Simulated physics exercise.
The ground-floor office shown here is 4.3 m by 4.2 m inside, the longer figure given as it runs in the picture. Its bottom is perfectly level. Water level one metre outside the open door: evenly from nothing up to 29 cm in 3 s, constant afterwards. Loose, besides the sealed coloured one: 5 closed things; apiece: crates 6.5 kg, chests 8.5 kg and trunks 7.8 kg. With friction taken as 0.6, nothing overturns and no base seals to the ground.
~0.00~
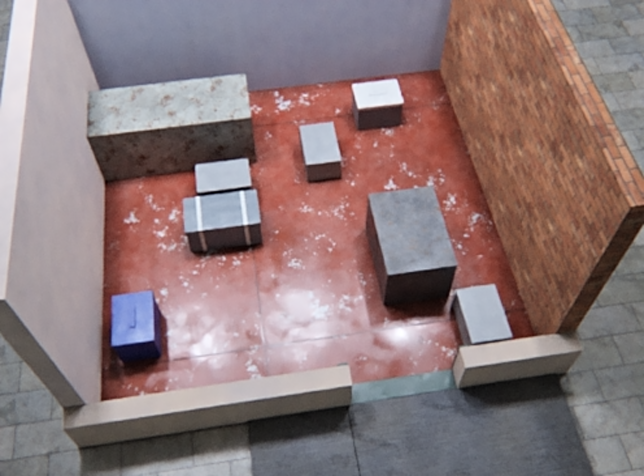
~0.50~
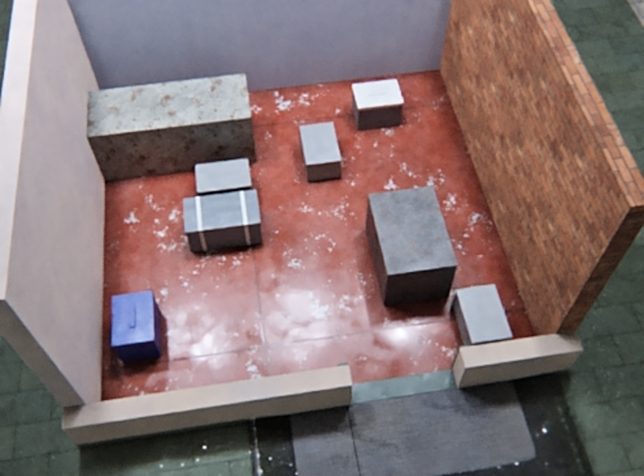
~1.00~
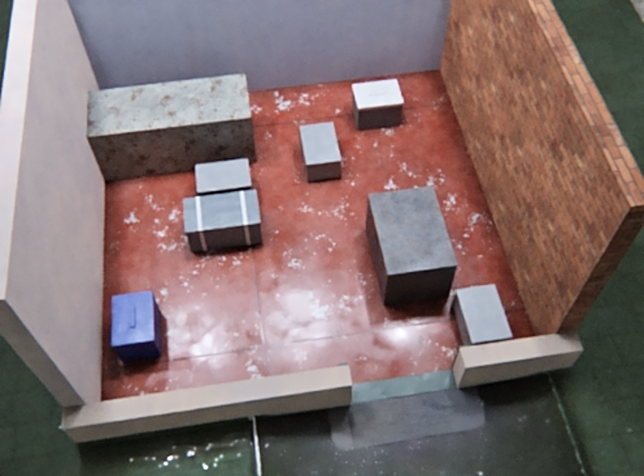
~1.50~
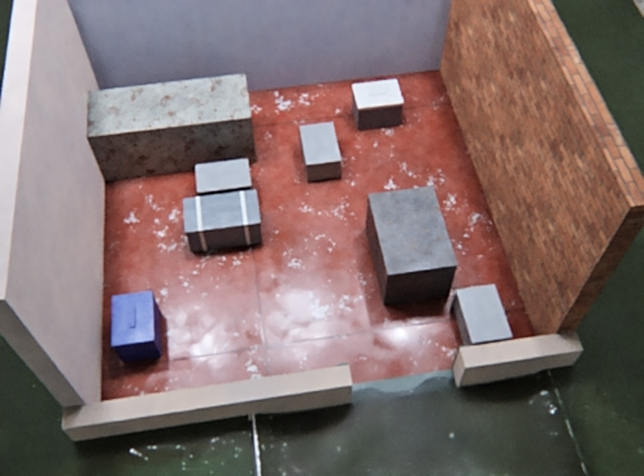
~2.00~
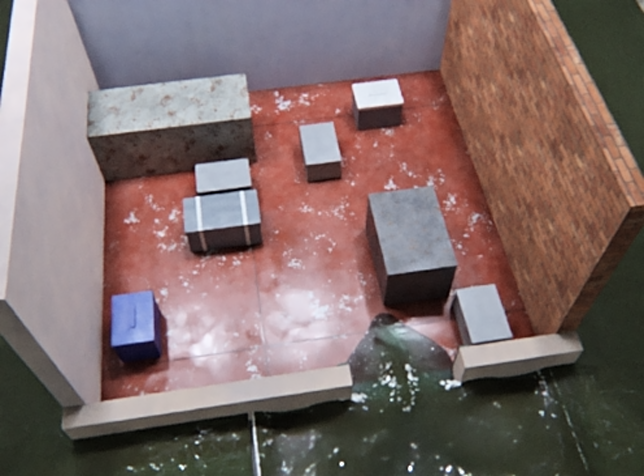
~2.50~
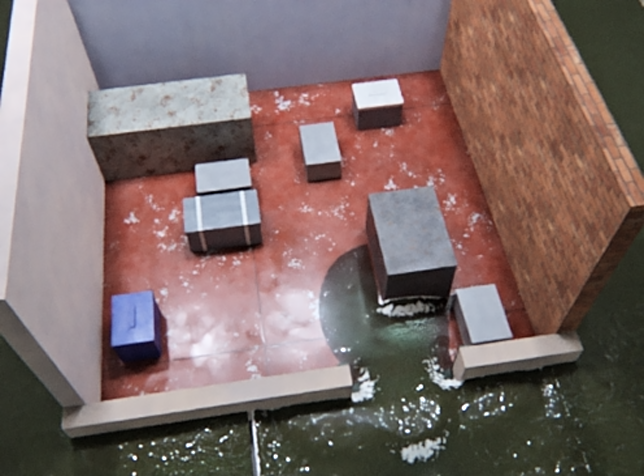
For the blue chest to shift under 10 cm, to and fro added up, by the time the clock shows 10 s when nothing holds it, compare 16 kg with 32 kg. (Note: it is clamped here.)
I'm betting only the heavier pick is adequate.
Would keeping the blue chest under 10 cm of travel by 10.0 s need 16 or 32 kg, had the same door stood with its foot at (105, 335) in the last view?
There both choices fail.
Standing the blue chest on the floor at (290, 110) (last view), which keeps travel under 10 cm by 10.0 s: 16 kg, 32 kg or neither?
Result: Heavy passes, light fails.
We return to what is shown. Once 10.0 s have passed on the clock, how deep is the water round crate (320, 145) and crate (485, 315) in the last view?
Roughly 13 and 7 cm.
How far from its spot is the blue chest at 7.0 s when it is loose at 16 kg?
Shift: Roughly 0 cm.
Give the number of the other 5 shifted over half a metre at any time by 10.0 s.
The number is 4.
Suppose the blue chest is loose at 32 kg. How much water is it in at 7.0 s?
Depth: Approx. 7 cm.
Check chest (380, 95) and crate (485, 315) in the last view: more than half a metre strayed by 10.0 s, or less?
First below the mark, then above the mark.
After 3.5 s the blue chest would be 0 cm from its start with 16 kg and 0 cm from its start with 32 kg; 0 cm of water round it then.
After 4.5 s the blue chest would be 0 cm from its start with 16 kg and 0 cm from its start with 32 kg; 0 cm of water round it then.
After 7.0 s the blue chest would be 1 cm from its start with 16 kg and 0 cm from its start with 32 kg; 7 cm of water round it then.
After 10.0 s the blue chest would be 96 cm from its start with 16 kg and 0 cm from its start with 32 kg; 11 cm of water round it then.
